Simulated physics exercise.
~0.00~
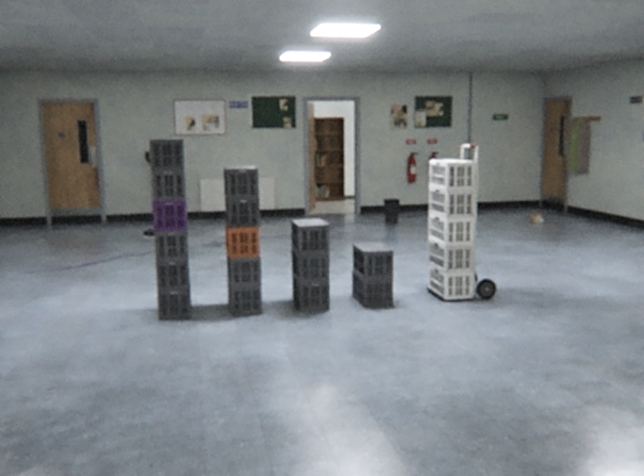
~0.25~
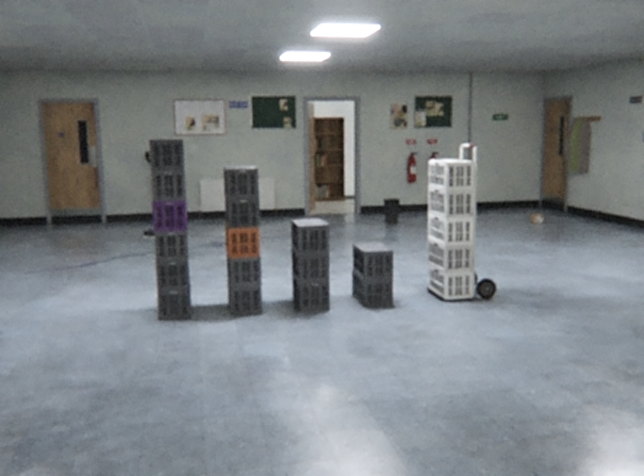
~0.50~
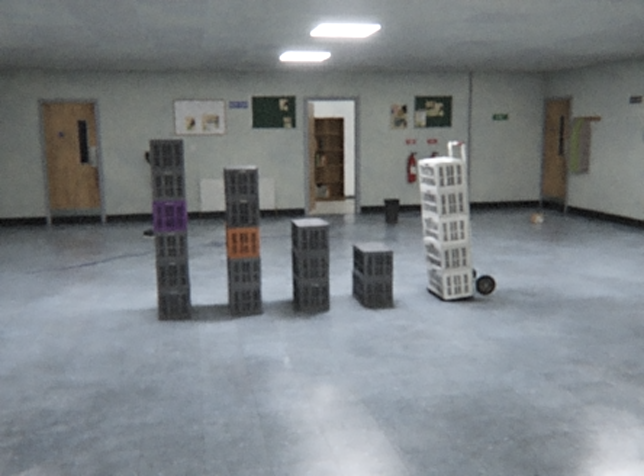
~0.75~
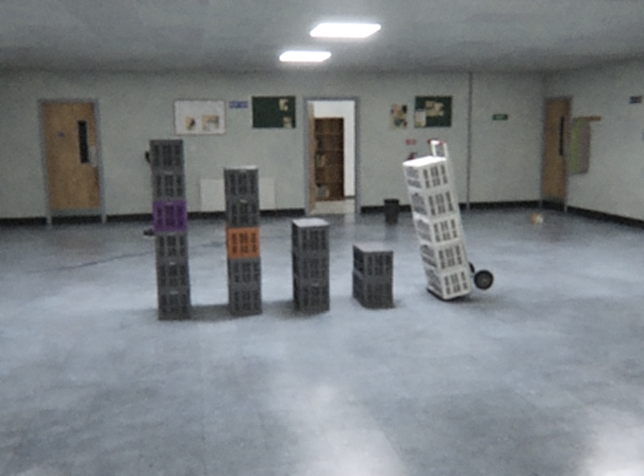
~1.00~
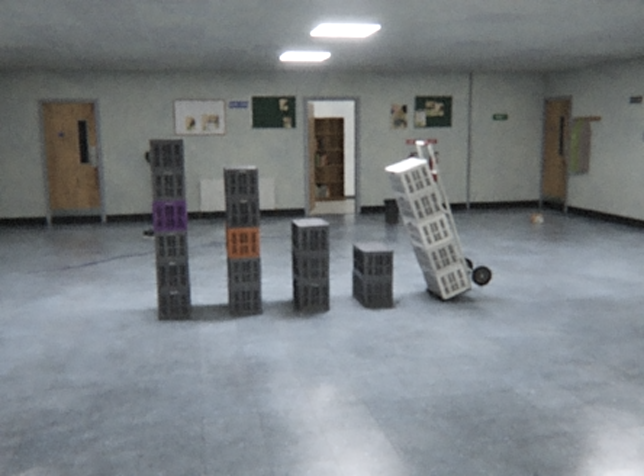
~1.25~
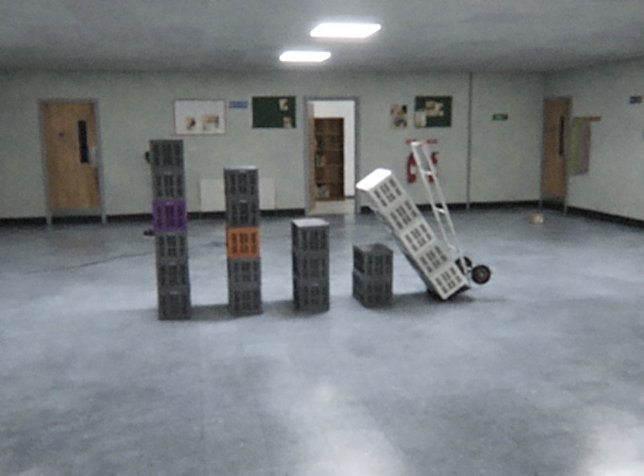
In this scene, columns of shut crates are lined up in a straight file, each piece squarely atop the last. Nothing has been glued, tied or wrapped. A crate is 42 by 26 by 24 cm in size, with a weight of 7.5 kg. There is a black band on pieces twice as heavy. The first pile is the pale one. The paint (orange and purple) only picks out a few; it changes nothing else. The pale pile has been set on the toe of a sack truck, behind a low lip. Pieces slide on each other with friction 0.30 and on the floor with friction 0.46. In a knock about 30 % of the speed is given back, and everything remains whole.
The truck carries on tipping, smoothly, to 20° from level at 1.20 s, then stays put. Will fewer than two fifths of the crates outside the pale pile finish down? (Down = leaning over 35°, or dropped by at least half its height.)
Yes, under two fifths of them.
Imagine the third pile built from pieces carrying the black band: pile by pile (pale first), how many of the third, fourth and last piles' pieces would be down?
Third: 1; fourth: 0; last: 0.
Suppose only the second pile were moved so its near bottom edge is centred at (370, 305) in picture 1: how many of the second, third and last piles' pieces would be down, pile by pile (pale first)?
Then, pile by pile: Second 0, third 1, last 0.
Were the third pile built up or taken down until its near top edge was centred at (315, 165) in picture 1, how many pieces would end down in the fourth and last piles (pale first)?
Result: Fourth pile 0, last pile 0.
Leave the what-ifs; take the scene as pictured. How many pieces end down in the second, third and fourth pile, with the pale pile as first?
Counts - second: 0, third: 1, fourth: 0.
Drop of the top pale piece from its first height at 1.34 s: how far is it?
Roughly 20 cm.
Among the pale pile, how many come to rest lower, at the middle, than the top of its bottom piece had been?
I count 2 in total.
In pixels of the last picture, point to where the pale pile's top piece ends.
In the last view it ends up close to (317, 235).
After 1.34 s, 5 of the pale pile down; none of the 16 other crates down.
After 1.50 s, 5 of the pale pile down; none of the 16 other crates down, 2 disturbed.
After 1.78 s, 5 of the pale pile down; none of the 16 other crates down, 4 disturbed; orange crate shifted 26 mm.
At rest (2.5 s), 5 of the pale pile down; 1 of the 16 other crates down; orange crate shifted 36 mm; purple crate unmoved. That is 6 per cent. As the last picture would show them, middles, orange crate near (238, 239), purple crate near (170, 213).
